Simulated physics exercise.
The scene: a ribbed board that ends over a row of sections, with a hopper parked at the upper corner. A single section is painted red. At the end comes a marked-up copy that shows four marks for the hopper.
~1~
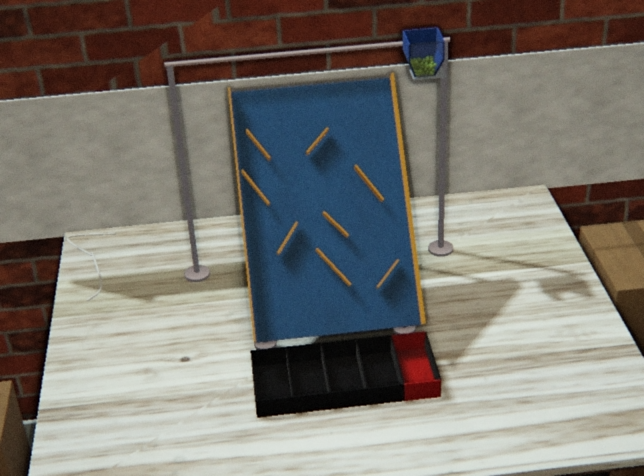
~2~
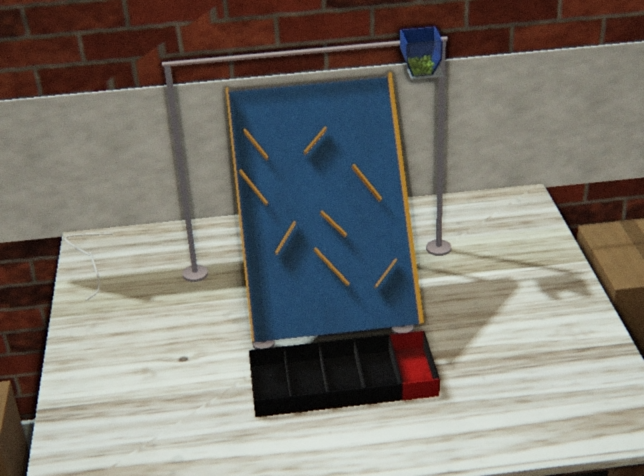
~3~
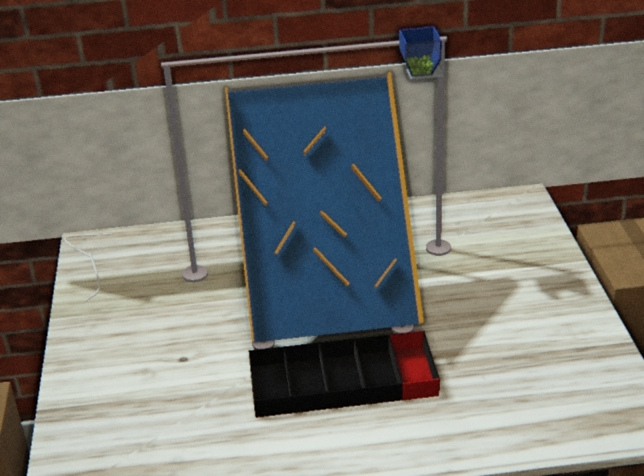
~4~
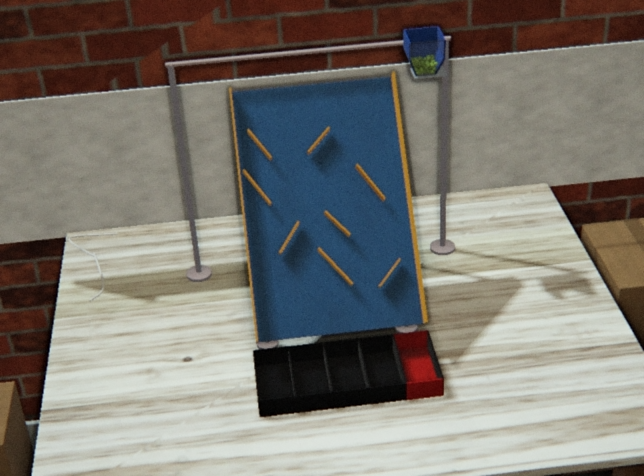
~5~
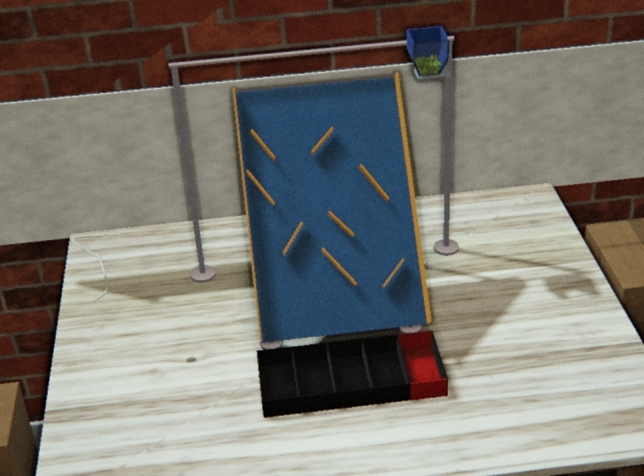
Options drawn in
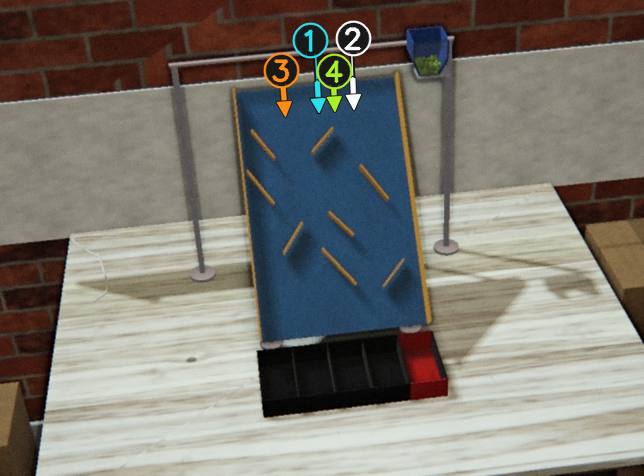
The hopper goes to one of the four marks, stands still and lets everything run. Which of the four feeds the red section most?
2 is best.
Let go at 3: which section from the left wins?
It is the first one.
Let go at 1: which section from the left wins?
The first.
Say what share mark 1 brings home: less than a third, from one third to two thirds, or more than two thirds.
Less than a third.
On the marked copy, mark 1 meets the board at (318, 107); mark 2 meets the board at (353, 104); mark 3 meets the board at (284, 111); mark 4 meets the board at (334, 106).
For mark 1, a small part in the red section, most in other sections, a stray few outside the box.
For mark 2, about half in the red section, about half in other sections.
For mark 3, a small part in the red section, most in other sections, a stray few outside the box.
For mark 4, about a quarter in the red section, most in other sections.
